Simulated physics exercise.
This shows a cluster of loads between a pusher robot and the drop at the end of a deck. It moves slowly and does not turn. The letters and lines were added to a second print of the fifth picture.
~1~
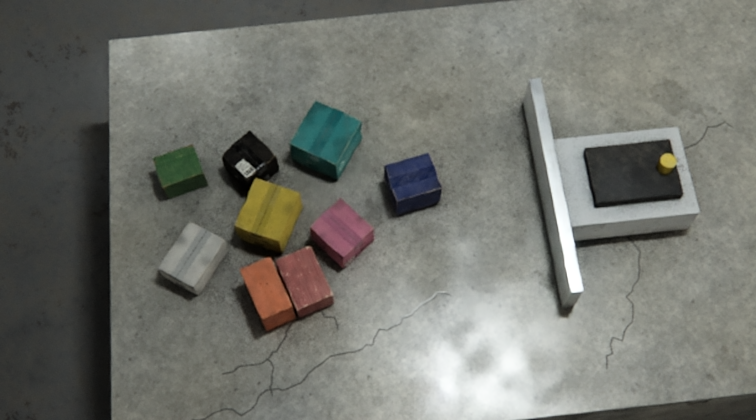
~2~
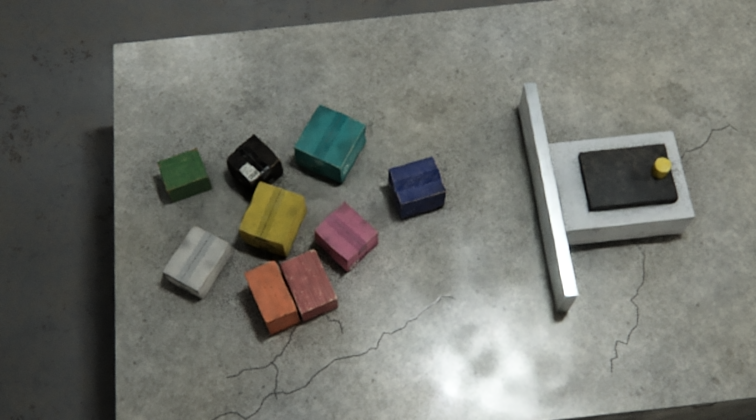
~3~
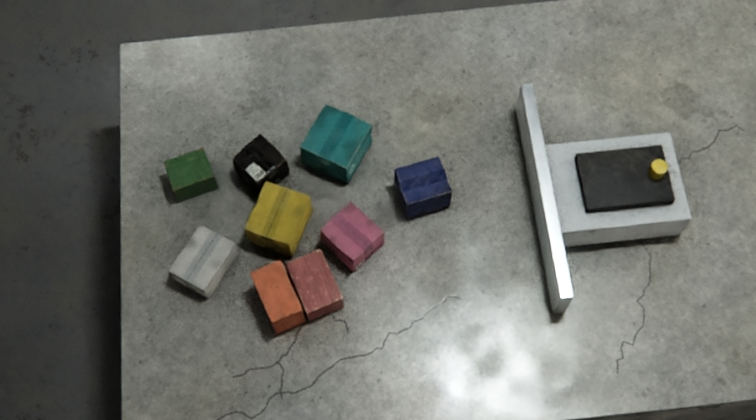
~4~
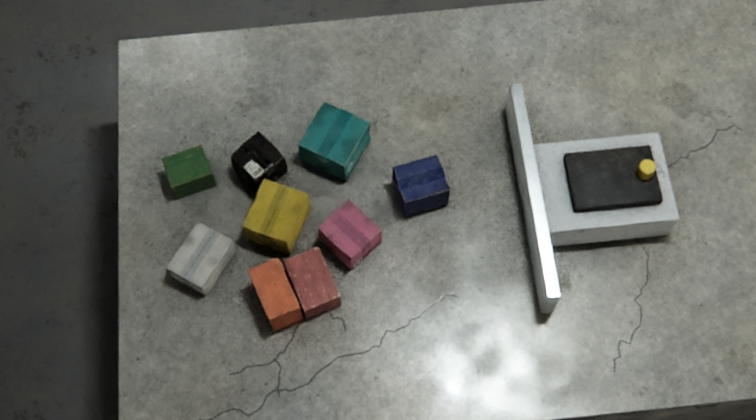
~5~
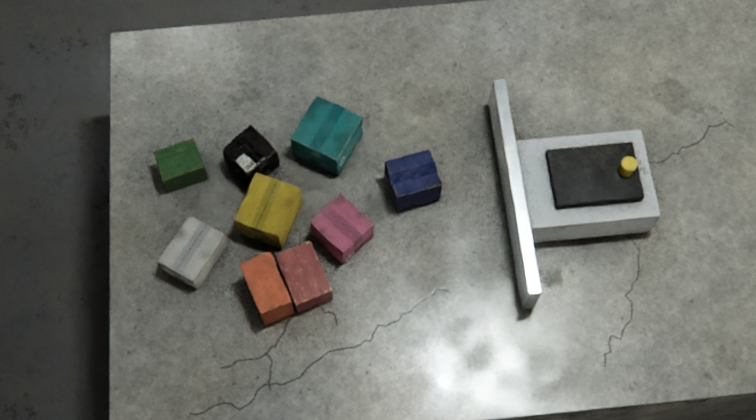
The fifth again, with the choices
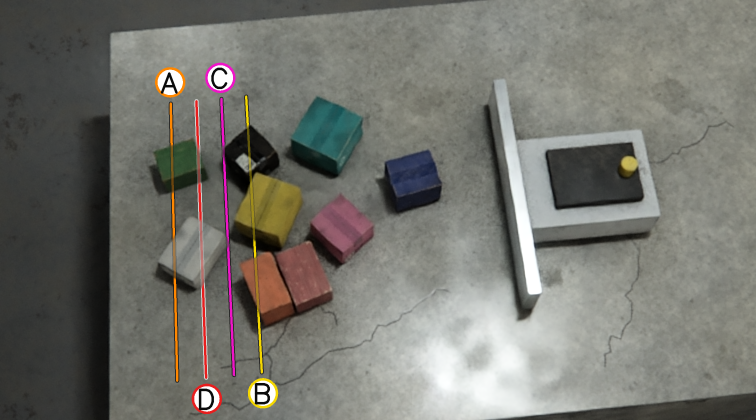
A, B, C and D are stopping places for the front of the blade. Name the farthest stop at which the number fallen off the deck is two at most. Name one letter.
D is the last line within the limit.
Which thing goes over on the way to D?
It is the green crate.
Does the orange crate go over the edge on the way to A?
No.
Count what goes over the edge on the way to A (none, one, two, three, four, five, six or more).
Four.
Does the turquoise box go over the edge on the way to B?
No.
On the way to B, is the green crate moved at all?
Yes.
On the copy, A at (174, 234); B at (254, 227); C at (227, 229); D at (201, 232).
On D. First, robot (475, 186); blue box (369, 183); green crate (181, 166).
Then, robot (360, 196); green crate (155, 170); white box (168, 266).
Finally, robot (271, 205); green crate over the edge; white box (106, 281); one fallen.
By contrast, A drops four; B is within the limit but short; C is within the limit but short.
